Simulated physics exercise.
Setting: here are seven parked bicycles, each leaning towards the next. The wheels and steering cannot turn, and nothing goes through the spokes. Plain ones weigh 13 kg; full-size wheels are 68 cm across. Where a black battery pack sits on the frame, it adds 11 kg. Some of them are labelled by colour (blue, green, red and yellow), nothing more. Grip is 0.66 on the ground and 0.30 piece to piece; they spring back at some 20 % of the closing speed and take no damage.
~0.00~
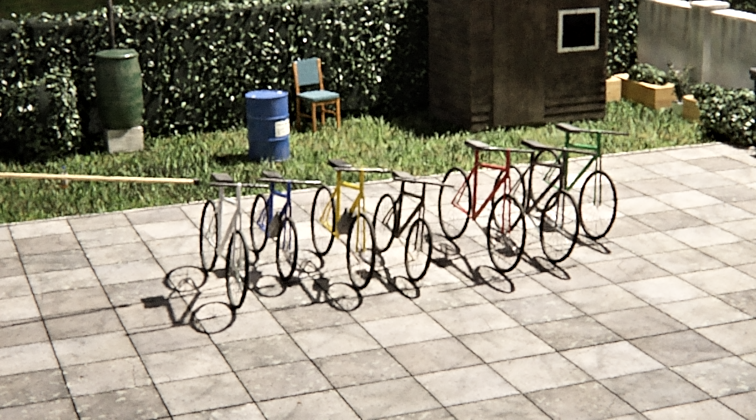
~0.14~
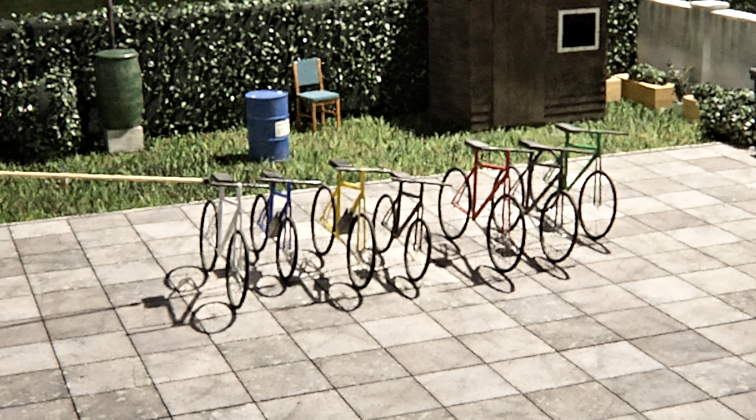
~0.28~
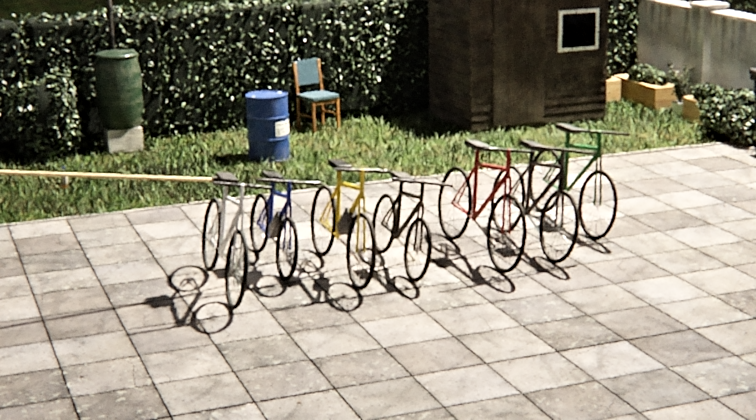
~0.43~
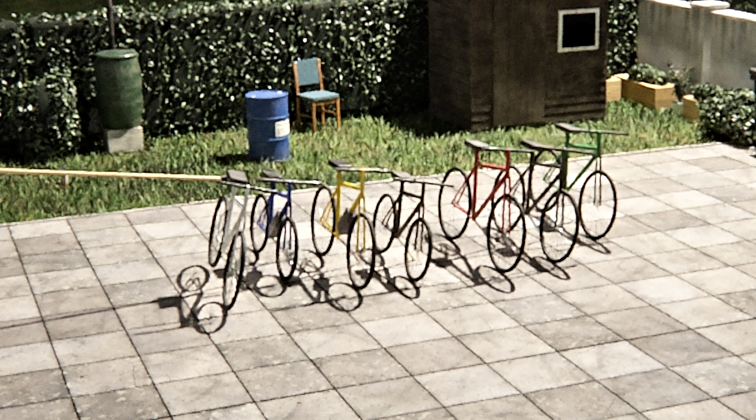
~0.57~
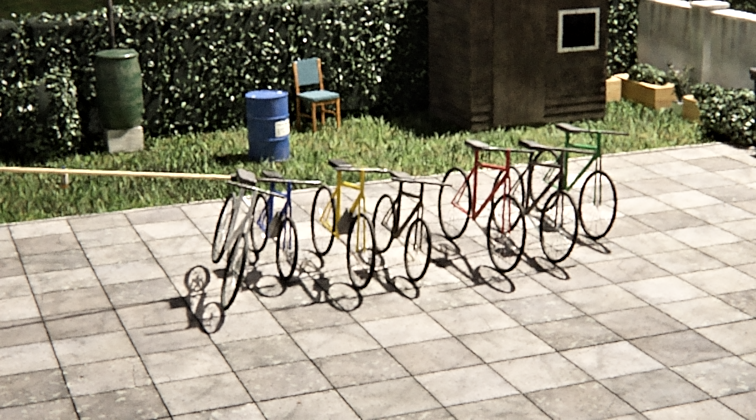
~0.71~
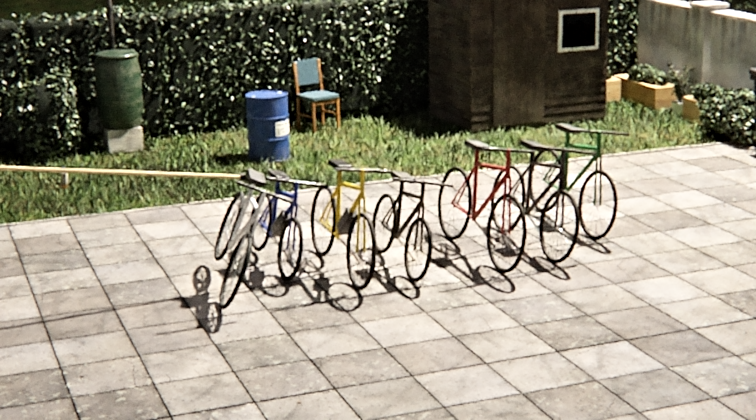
A long pale pole slid in from the left and pushed the nearest silver bicycle, which leaned over to the right against the blue one in a row of parked bicycles on paving.
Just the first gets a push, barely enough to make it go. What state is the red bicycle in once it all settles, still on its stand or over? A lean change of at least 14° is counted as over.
Once it all settles, the red bicycle is still on its stand.
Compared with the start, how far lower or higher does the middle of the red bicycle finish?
Its middle finishes around 0 cm lower.
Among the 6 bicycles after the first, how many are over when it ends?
The total is 2.
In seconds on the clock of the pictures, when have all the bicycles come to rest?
At around 2.0 s.
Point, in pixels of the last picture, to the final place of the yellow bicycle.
Around (387, 222).
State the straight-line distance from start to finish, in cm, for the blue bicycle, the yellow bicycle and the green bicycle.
From start to finish: Blue 50, yellow 40, green 0 centimetres.
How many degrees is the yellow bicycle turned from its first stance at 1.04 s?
Roughly 0°.
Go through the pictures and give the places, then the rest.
In the first picture (places mark the middle of the side facing us), pole end (197, 183) 12 cm from the first bicycle; red bicycle (456, 195); blue bicycle (298, 238); green bicycle (544, 171); the rest undisturbed.
In the second picture, pole end (206, 182) 34 mm from the first bicycle; red bicycle (456, 195).
In the third picture, pole end (215, 181) pushing; red bicycle (456, 195).
In the fourth picture, pole end (224, 180) pushing; red bicycle (456, 195); the rest undisturbed.
In the fifth picture, pole end (234, 179) pushing; red bicycle (456, 195); the rest undisturbed.
In the sixth picture, pole end (243, 178) pushing; red bicycle (456, 195); blue bicycle (303, 239) leaning 4°; yellow bicycle (316, 213); one has shifted.
After 1.04 s, 1 of the 6 other bicycles over; red bicycle unmoved; blue bicycle leaning 17°.
After 1.32 s, 1 of the 6 other bicycles over; red bicycle unmoved; blue bicycle leaning 36°.
After 1.58 s, 2 of the 6 other bicycles over; red bicycle unmoved; blue bicycle leaning 43°.
After 1.92 s, 2 of the 6 other bicycles over; red bicycle unmoved; blue bicycle leaning 55°.
At rest (2.4 s), 2 of the 6 other bicycles over; red bicycle unmoved; blue bicycle leaning 58°; yellow bicycle leaning 44°. Four left standing. As the last picture would show them, middles, red bicycle near (483, 196), blue bicycle near (325, 228).
